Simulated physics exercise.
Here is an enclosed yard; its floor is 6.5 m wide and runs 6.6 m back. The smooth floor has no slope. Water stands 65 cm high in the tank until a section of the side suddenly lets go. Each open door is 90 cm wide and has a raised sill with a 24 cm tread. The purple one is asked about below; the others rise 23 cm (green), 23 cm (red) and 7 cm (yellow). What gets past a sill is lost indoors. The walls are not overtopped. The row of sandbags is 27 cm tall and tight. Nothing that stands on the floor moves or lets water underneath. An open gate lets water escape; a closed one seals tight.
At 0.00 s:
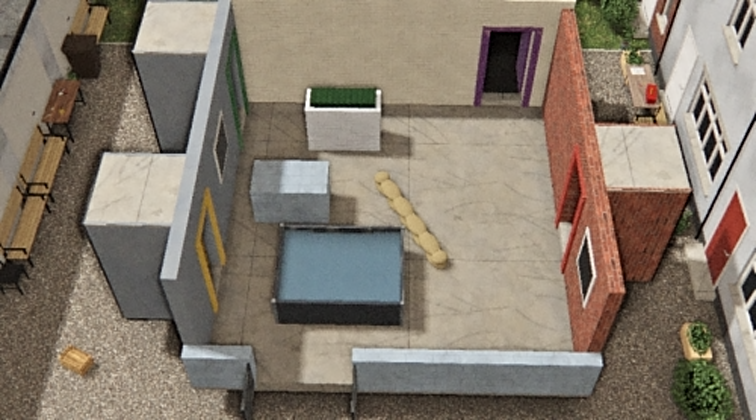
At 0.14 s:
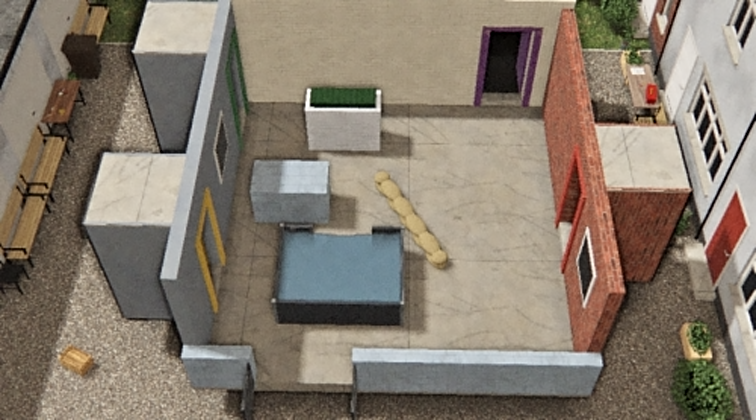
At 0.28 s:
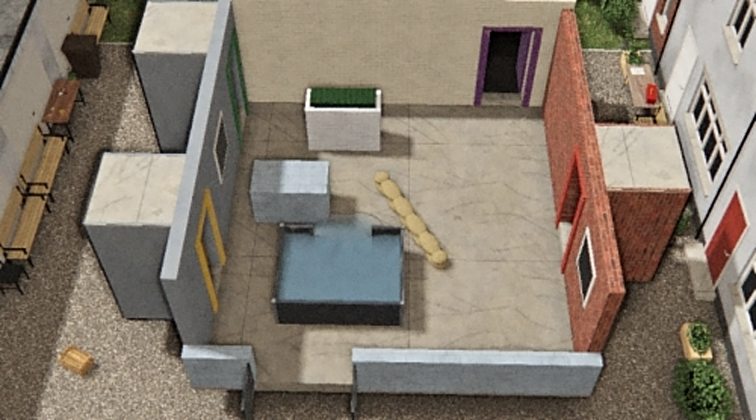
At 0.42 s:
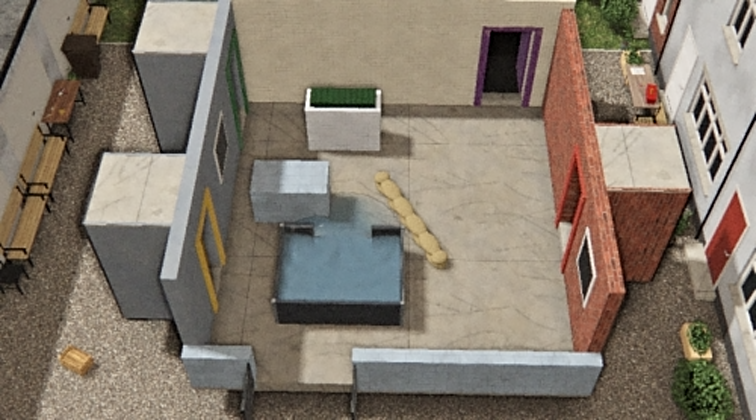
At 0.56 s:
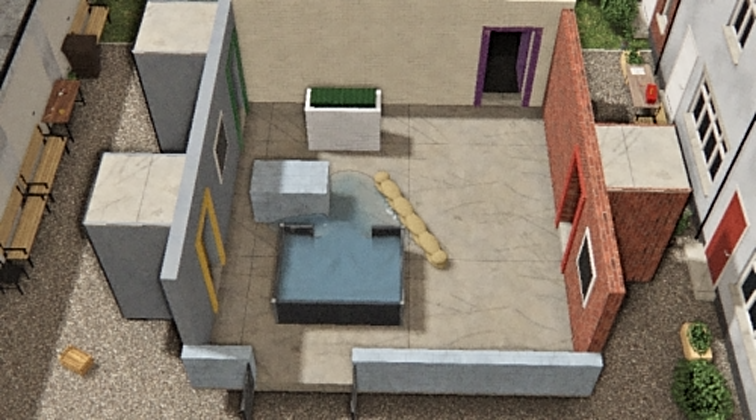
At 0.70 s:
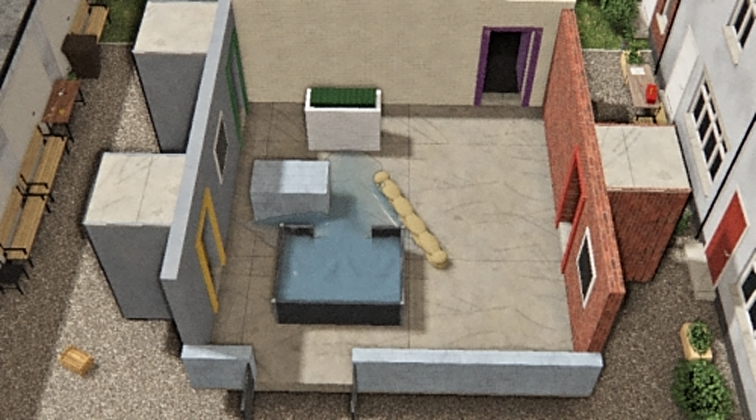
To begin with, a dark-rimmed tank of blue water sits still in a walled yard. Then its far side opens in the middle and water pours out through the gap, spreading in a thin sheet across the floor between the grey block and the tan sandbags, towards the white planter.
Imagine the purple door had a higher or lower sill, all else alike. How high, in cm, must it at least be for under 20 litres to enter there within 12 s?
At least 6 cm or so.
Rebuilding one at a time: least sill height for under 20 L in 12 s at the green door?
About 10.5 cm at green.
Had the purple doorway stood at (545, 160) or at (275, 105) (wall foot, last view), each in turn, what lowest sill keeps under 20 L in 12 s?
Roughly 6.5 and 12.0 cm.
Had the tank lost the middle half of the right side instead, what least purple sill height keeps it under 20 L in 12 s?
Then roughly 8.5 cm.
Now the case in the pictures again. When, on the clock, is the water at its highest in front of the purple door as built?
Near 5.5 s.
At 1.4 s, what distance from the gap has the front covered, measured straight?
About 3.6 m.
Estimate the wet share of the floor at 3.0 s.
Some 55 per cent of it.
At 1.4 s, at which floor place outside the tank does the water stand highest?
Around (360, 156).
After 1.4 s water covers 15 % of the floor, deepest (51 cm) near (360, 156); it has not reached the purple door.
After 3.0 s water covers 55 % of the floor, deepest (27 cm) near (352, 155); 6 cm at the purple door, 0 litres in over its 15 cm sill.
After 12.0 s water covers 95 % of the floor, deepest (10 cm) near (515, 374); 7 cm at the purple door, 0 litres in over its 15 cm sill.
At the purple door as built, the water arrived by 2.5 s and peaked near 9 cm at 5.4 s.
With a sill of 5 cm, 37 litres would have come in within the 12 s; with 7 cm, 9 litres. So under 20 litres takes about 6 cm.
